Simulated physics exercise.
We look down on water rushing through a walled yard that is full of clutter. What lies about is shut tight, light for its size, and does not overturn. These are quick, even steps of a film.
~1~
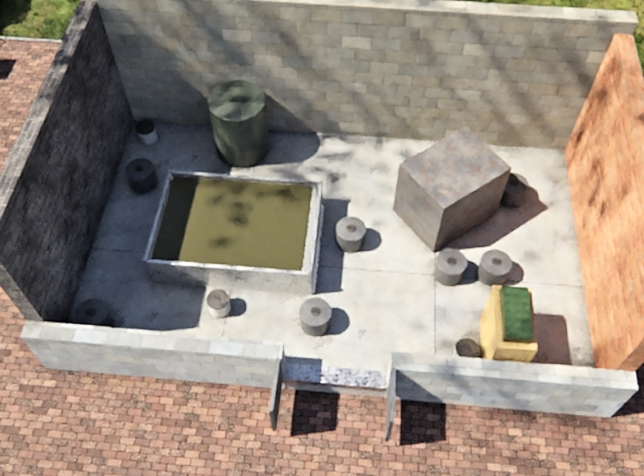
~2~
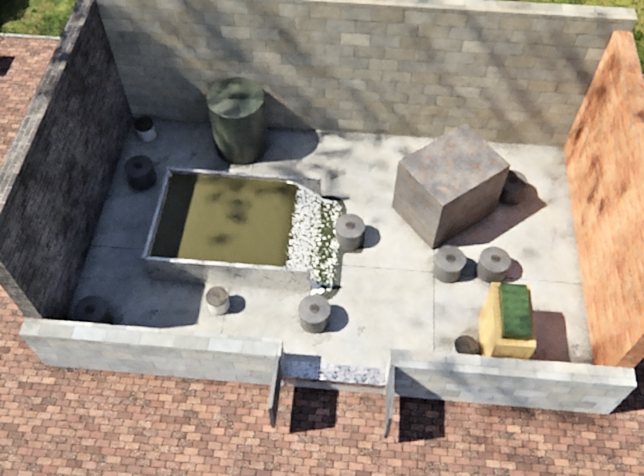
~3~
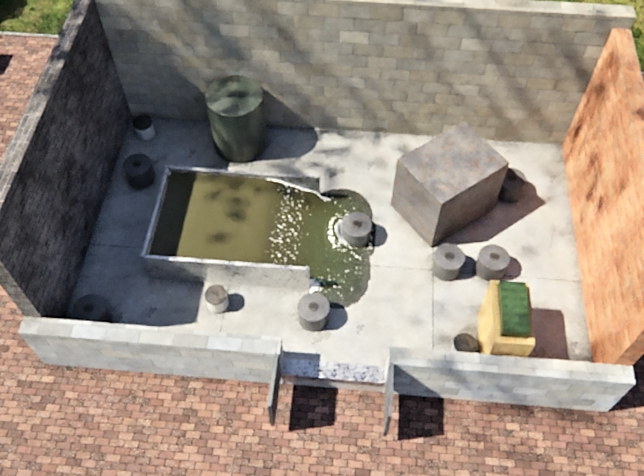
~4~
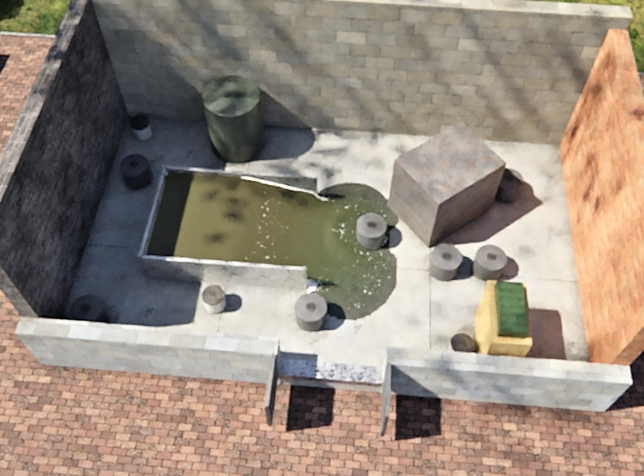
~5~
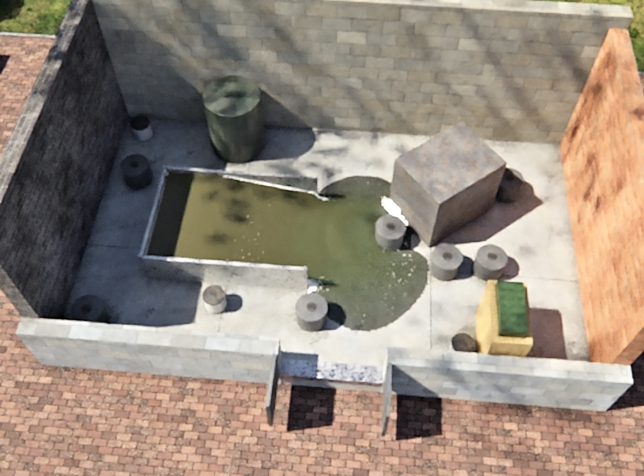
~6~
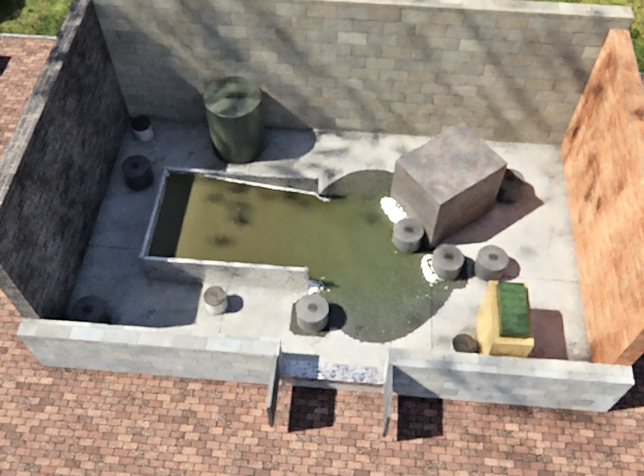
Murky green water burst through the right side of a low walled pool in a cluttered yard, spread across the pale floor, and pushed one round gray tub right toward a big block.
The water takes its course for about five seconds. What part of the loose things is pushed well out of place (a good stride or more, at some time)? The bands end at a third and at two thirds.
That comes to from one to two thirds.
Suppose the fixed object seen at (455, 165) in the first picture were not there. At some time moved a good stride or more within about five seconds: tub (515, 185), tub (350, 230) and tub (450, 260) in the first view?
One after the other: Swept aside, shifted that much, pushed that far.
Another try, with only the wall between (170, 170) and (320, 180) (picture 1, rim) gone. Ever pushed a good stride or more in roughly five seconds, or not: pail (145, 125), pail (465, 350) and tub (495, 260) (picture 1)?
In turn: Yes, never so far, never so far.
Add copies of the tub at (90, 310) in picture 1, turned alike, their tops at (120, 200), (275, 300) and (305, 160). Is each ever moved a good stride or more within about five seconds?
One after the other: Less than that, under that, not that far.
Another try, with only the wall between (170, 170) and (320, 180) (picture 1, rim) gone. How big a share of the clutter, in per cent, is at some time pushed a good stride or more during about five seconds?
I make it 30 per cent.
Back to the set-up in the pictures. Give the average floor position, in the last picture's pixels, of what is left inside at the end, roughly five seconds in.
Around (292, 254).
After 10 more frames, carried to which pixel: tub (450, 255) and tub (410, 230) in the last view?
Roughly at (507, 268) and (467, 313).
A moment on, 1 of 10 are well off their spots; 1 afloat.
Next, 3 of 10 are well off their spots; 2 afloat.
Later, 4 of 10 are well off their spots; 4 afloat.
In the end, 4 of 10 are well off their spots, and 4 have been at some point; 3 afloat.
